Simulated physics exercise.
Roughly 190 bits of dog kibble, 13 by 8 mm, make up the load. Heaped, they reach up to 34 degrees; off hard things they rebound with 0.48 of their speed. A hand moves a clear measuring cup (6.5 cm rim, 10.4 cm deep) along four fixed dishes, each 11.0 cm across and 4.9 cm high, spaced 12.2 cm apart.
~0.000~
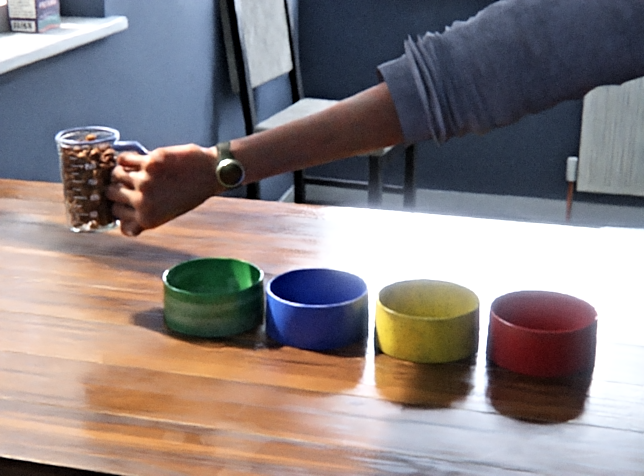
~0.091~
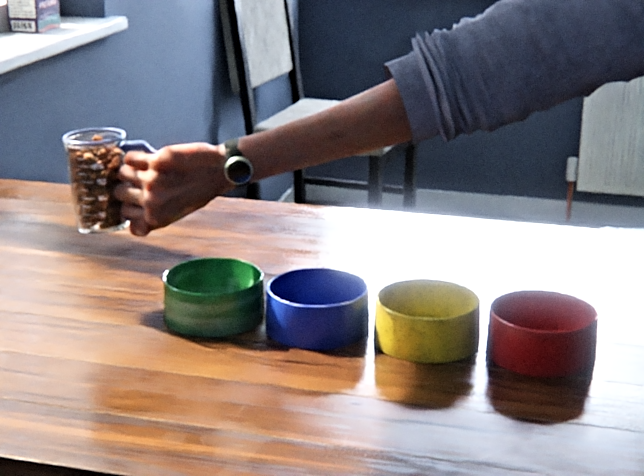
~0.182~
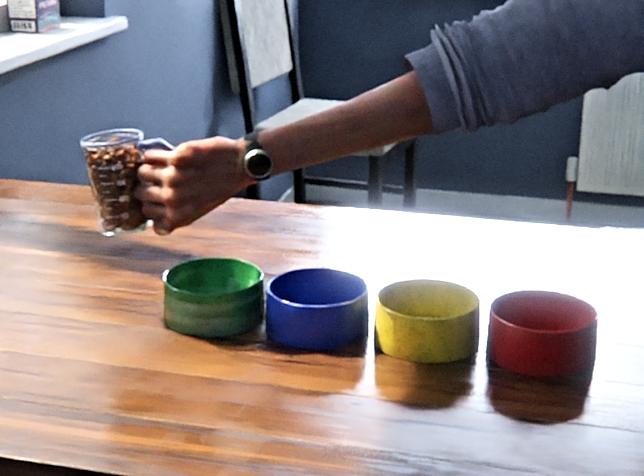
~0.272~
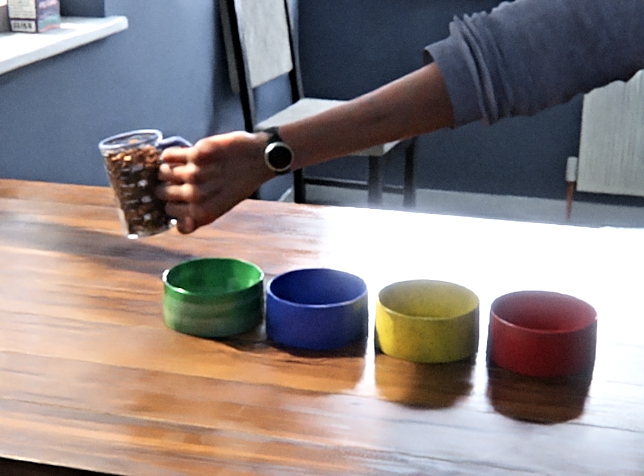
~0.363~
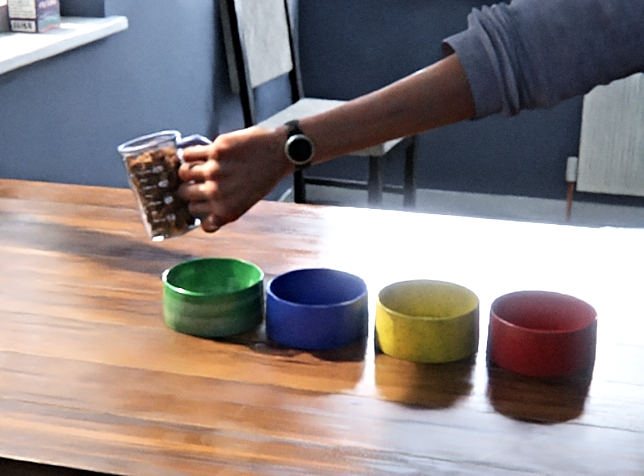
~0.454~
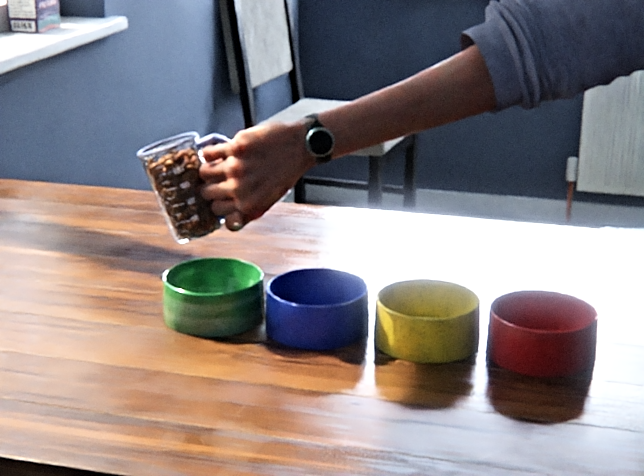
A hand moves a clear cup of brown kibble rightward above a wooden table, gradually tilting it.
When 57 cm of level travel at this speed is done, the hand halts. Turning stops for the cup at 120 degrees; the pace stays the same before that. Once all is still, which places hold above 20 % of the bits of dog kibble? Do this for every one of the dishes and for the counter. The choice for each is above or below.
My prediction: Red dish: The share is going to pass a fifth; blue dish: The share is going to stay within a fifth; green dish: The share is going to stay within a fifth; yellow dish: The share is going to stay within a fifth; counter: The share is going to stay within a fifth.
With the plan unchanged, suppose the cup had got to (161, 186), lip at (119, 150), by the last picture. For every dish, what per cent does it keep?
Dish by dish: Red 70 percent, blue 0 percent, green 0 percent, yellow 20 percent.
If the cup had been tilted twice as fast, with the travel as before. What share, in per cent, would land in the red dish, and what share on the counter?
I'd say red ends at 0 while the counter ends at 10.
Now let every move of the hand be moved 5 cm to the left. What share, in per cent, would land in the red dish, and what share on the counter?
Red 60, counter 20.
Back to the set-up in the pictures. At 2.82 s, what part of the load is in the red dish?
Close to 75 percent of the load.
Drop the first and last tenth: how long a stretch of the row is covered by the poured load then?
About 6 cm.
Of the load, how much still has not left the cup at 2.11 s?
Around 90 in a hundred.
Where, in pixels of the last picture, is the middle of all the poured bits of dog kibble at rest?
Est. centre at rest: (536, 335) px.
After 1.45 s, tilt 65 degrees; cup holds 100 %.
Then, at 2.11 s, tilt 97 degrees; cup holds 90 %, red 10 %.
After 2.82 s, tilt 120 degrees; cup holds 20 %, red 75 %.
By 3.6 s all is still; red 95 %, blue 0 %, green 0 %, yellow 0 %, counter 0 %.
